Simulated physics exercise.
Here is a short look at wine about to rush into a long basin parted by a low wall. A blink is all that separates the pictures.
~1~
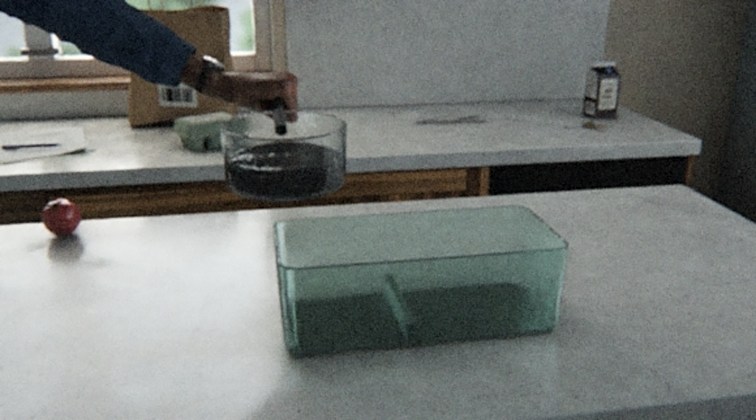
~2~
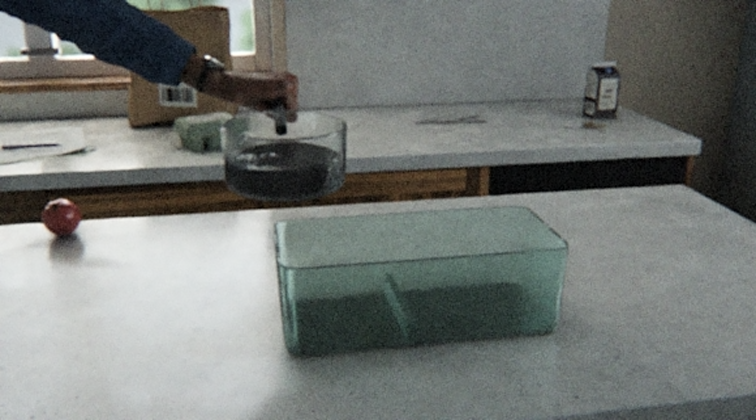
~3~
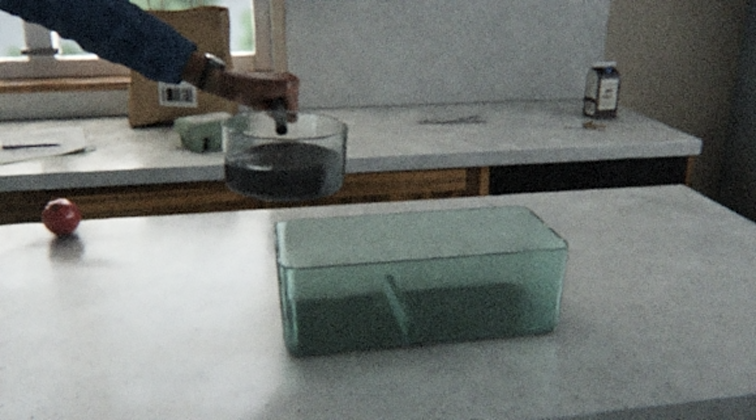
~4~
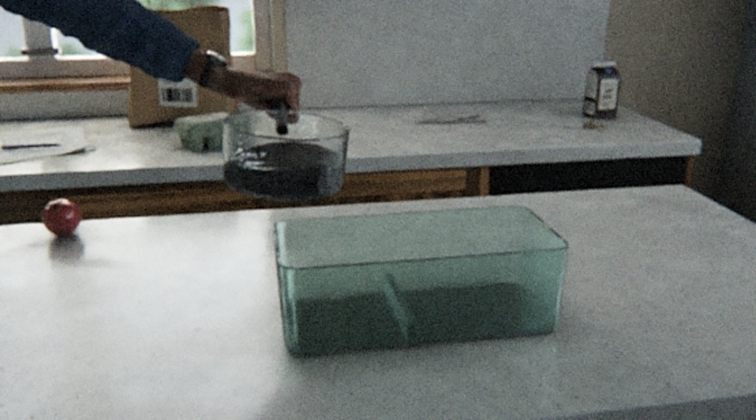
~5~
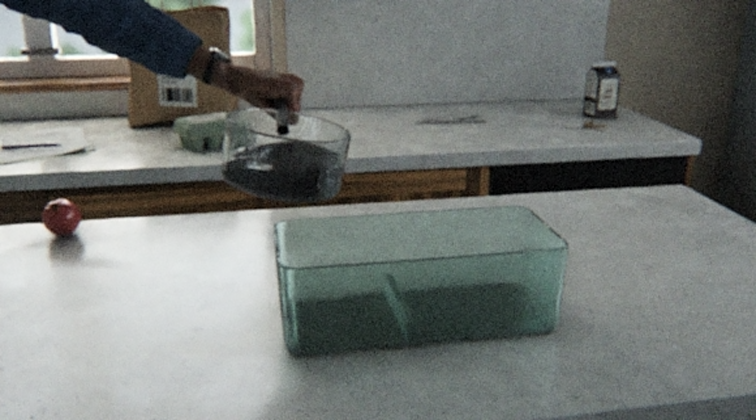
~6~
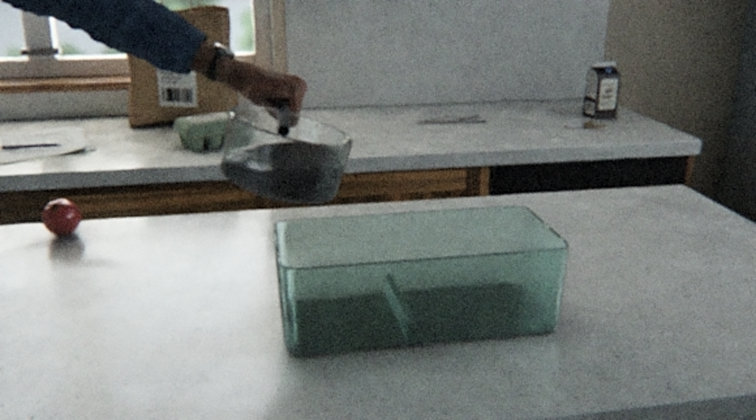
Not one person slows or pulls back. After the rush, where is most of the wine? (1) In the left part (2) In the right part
In the left part (1).
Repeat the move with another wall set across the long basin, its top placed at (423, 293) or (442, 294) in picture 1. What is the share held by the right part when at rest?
Respectively 10 and 10 per cent, approximately.
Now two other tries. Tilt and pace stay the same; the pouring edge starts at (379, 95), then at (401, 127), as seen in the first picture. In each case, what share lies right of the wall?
Try one: 70 %; try two: 80 %.
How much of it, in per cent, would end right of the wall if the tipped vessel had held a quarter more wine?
Near 35 parts in a hundred.
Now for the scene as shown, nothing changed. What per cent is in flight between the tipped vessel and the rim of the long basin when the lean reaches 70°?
It's close to 25 percent.
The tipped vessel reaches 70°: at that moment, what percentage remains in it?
About 60 %.
A moment on, the tilt is 70° and 62 per cent is still to pour, 12 is left of the wall and 0 right of it.
Next, the tilt is 105° and 10 per cent is still to pour, 71 is left of the wall and 12 right of it.
Then the tilt is 114° and 0 per cent is still to pour, 83 is left of the wall and 16 right of it.
Later the tilt is 114° and 0 per cent is still to pour, 83 is left of the wall and 17 right of it.
In the end 83 per cent lies left of the wall, 17 right of it and 0 outside.
